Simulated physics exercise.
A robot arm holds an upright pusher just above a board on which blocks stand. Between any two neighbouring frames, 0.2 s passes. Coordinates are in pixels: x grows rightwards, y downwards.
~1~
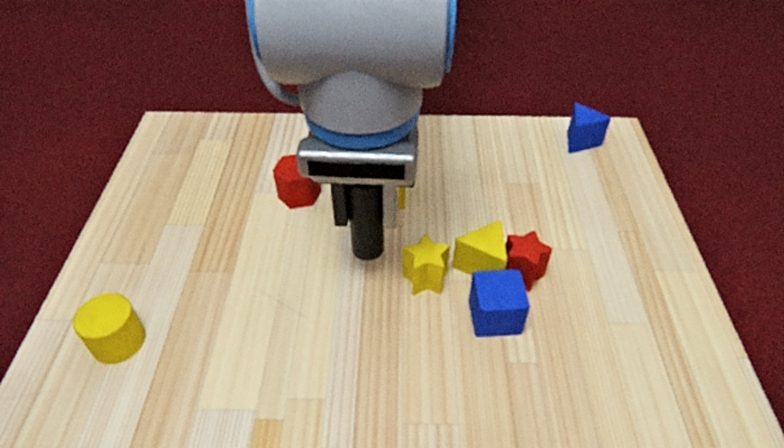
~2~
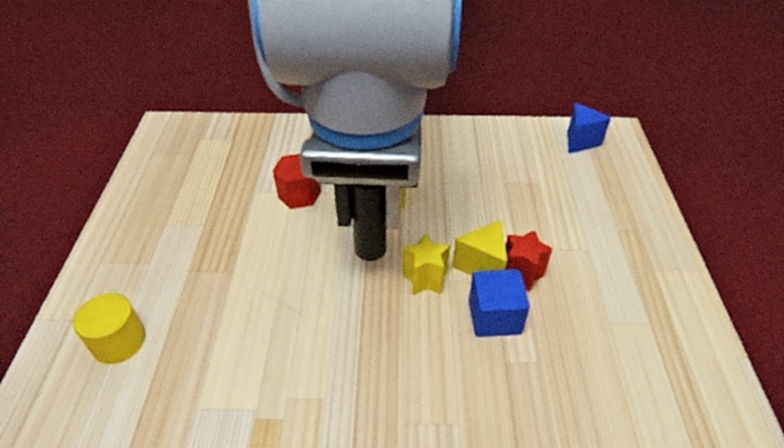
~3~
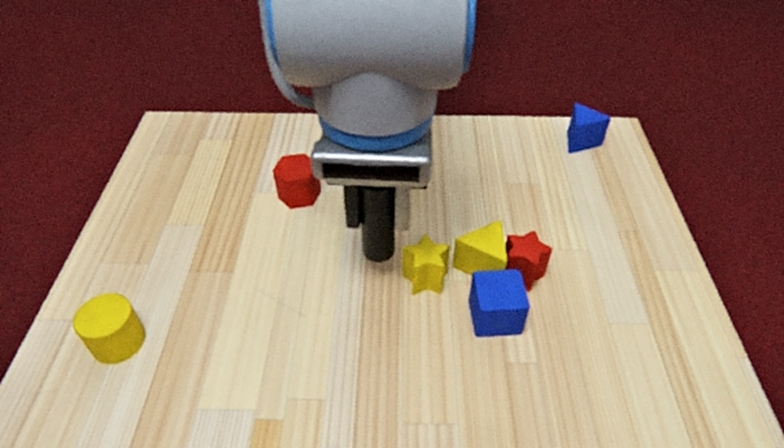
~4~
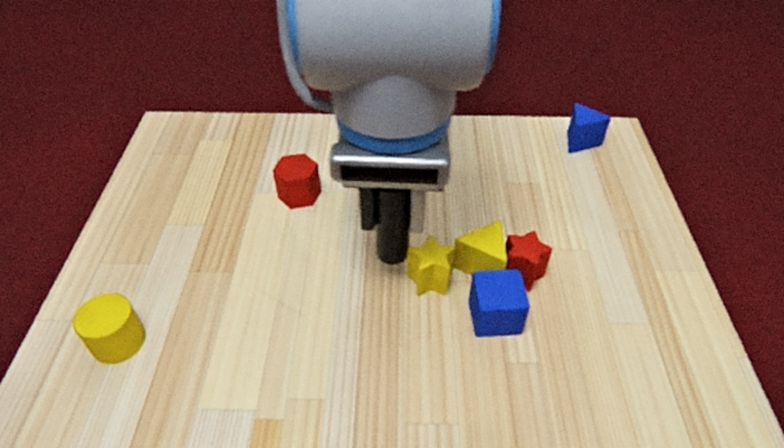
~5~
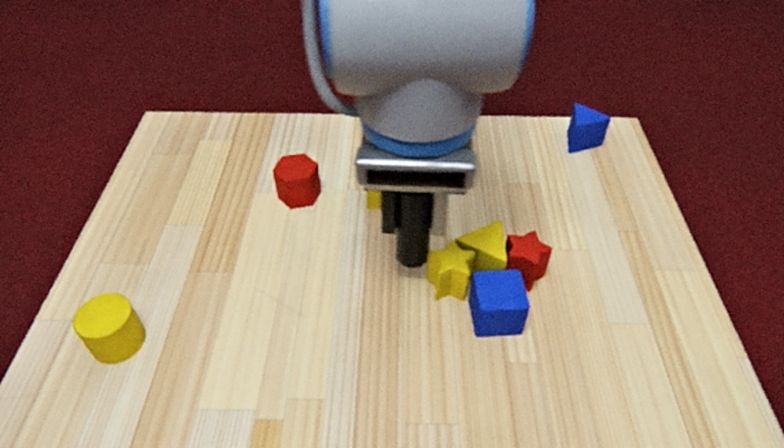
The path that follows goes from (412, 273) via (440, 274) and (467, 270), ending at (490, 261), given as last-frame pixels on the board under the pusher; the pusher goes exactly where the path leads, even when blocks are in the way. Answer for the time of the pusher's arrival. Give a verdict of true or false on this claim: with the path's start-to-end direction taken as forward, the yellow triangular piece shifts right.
This is false.
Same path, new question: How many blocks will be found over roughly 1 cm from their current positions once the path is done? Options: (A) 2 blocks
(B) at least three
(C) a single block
The one that fits is B, at least three.
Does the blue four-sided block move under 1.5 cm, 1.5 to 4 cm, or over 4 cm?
Overall it shifts between 1.5 and 4 cm.
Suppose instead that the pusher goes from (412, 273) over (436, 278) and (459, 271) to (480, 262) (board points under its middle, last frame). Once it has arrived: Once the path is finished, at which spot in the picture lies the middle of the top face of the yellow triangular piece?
My best guess is (511, 221).
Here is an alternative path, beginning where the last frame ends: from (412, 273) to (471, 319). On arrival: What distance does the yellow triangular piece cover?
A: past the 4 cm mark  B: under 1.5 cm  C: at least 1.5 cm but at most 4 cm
B
The first path, step by step. Halfway along, pusher (456, 256); yellow star block (485, 269), turned 50° clockwise; yellow triangular piece (493, 235); blue four-sided block (518, 301).
At the end, pusher (494, 244); yellow star block (495, 261), turned 105° clockwise; yellow triangular piece (522, 221), turned 40° clockwise; blue four-sided block (520, 304); red star block (549, 244), turned 35° clockwise.
